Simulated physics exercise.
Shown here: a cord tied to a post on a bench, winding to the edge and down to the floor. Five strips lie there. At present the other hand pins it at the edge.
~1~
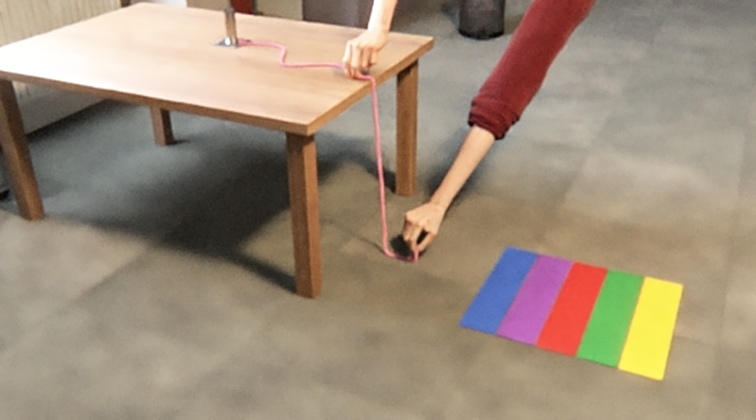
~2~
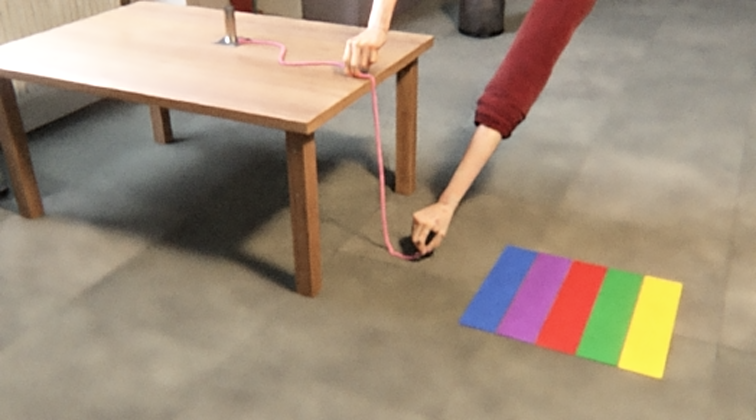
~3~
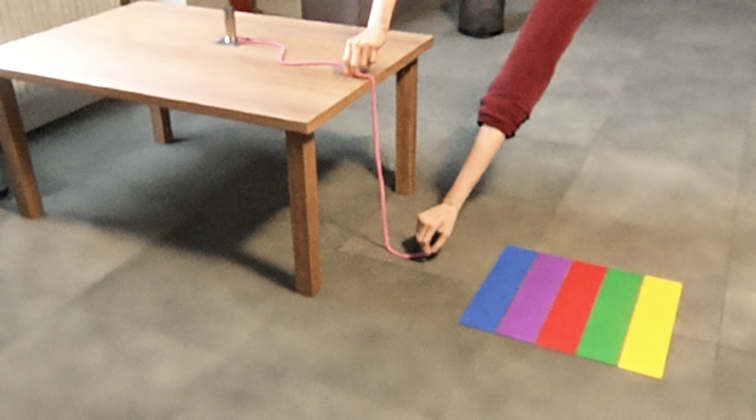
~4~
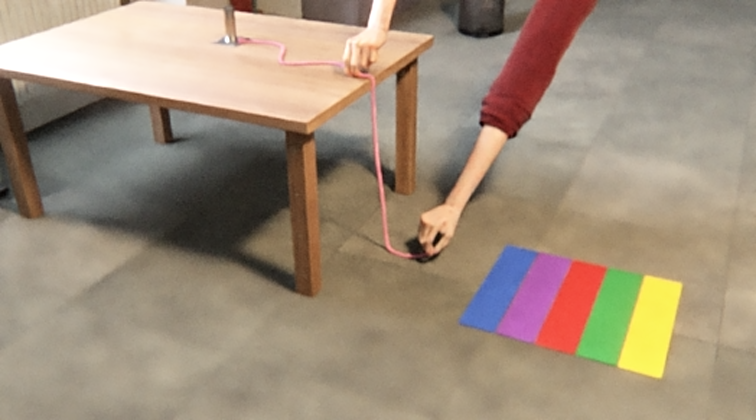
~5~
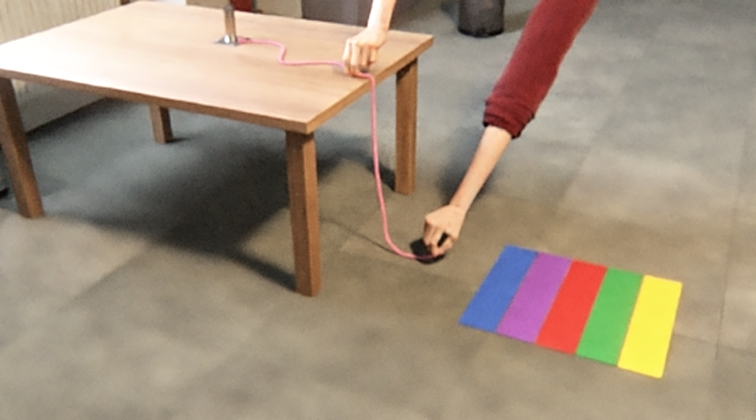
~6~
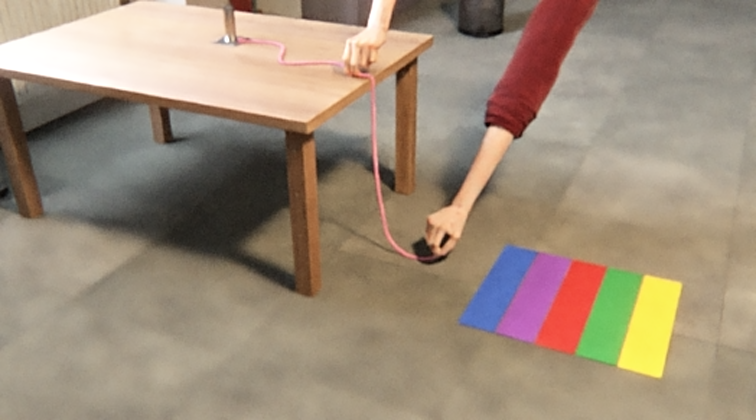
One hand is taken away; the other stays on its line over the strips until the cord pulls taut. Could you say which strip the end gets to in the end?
It gets to the red strip.
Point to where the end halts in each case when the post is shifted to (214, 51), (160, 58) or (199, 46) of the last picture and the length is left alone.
You'd find it around (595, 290), then (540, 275), and finally (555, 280).
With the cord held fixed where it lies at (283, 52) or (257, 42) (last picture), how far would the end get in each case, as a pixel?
First try close to (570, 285), second close to (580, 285).
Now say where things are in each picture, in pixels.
In the first picture, end (417, 250); blue (486, 313); purple (523, 323); red (562, 333); green (603, 344); yellow (645, 355).
In the second picture, end (426, 250); cord through (270, 43) (281, 61) (345, 67) (375, 105) (381, 176) (386, 236).
In the third picture, end (430, 251).
In the fourth picture, end (433, 252); cord through (270, 43) (280, 61) (344, 67) (373, 105) (379, 175) (386, 235).
In the fifth picture, end (437, 253).
In the sixth picture, end (440, 253); cord through (270, 43) (280, 61) (344, 66) (373, 104) (376, 174) (388, 237).
Soon after, end near (502, 268); over blue.
Then, end near (551, 280); over purple.
At full stretch, end near (581, 287); over red. The red one.
